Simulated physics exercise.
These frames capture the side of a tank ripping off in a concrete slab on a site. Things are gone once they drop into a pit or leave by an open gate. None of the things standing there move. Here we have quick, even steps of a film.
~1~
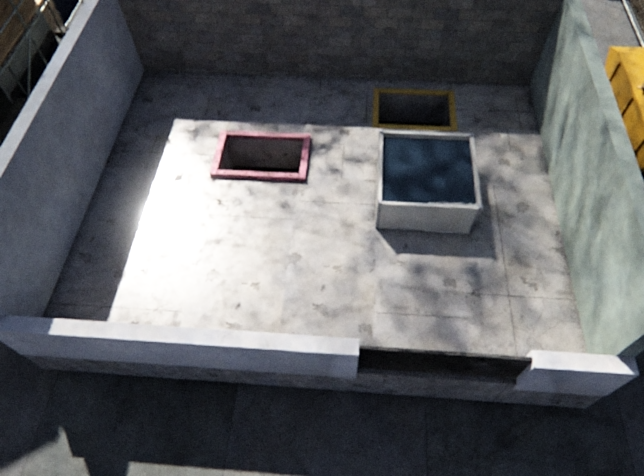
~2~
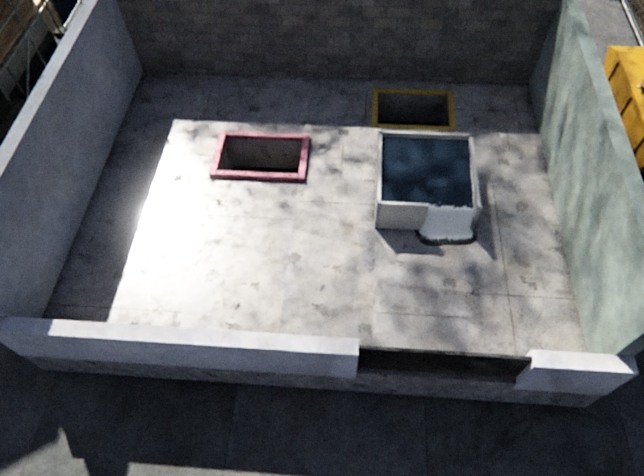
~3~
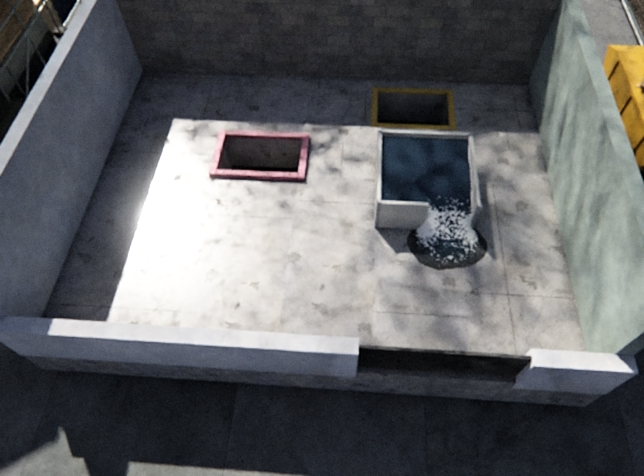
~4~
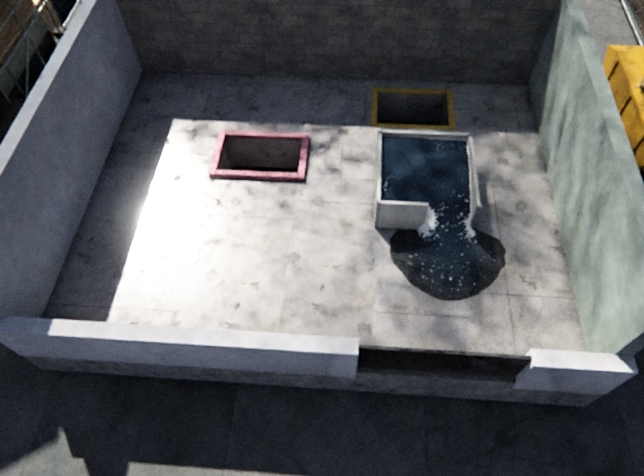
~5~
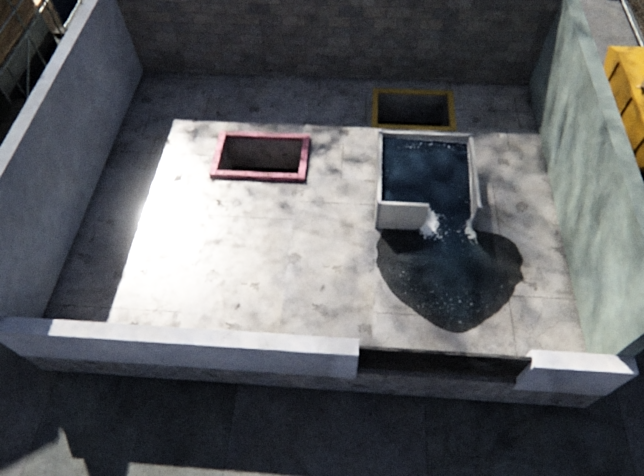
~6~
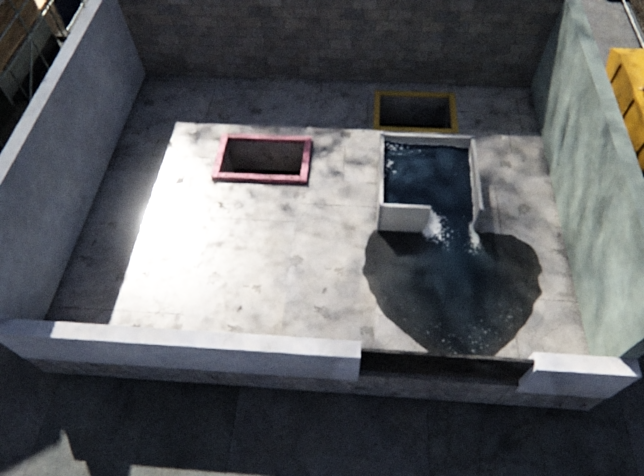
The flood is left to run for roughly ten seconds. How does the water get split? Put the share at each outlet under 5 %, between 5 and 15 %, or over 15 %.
As I see it, the gate is going to fail to get to five per cent; the pink pit is going to fail to get to five per cent; the yellow pit is going to fail to land outside five to fifteen per cent.
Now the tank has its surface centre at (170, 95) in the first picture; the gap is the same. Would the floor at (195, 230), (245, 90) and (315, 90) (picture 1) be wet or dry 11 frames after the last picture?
Okay, first one got wet, second one high and dry, last one high and dry.
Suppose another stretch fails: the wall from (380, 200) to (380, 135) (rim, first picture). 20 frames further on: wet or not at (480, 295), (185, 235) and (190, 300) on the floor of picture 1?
First point spared, second point swamped, third point swamped.
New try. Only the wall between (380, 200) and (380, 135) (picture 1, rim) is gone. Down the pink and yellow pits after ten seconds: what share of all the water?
Lab note - share by pit: Pink 15 %, yellow 4 %.
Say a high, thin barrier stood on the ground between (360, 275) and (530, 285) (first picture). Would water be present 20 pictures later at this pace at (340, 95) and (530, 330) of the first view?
Spared, then submerged.
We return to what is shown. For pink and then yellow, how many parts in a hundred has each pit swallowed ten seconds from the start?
About 0 percent for the first and about 6 percent for the second.
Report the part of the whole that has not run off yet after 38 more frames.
Around 100 in a hundred.
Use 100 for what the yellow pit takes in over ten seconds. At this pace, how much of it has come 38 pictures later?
Around 10 in a hundred.
A moment on, water covers 15 % of the floor; the gate 0 %, the pink pit 0 %, the yellow pit 0 %.
Next, water covers 20 % of the floor; the gate 0 %, the pink pit 0 %, the yellow pit 0 %.
Then, water covers 30 % of the floor; the gate 0 %, the pink pit 0 %, the yellow pit 0 %.
Later, water covers 60 % of the floor; the gate 0 %, the pink pit 0 %, the yellow pit 1 %.
In the end, water covers 75 % of the floor; the gate 0 %, the pink pit 0 %, the yellow pit 7 %.
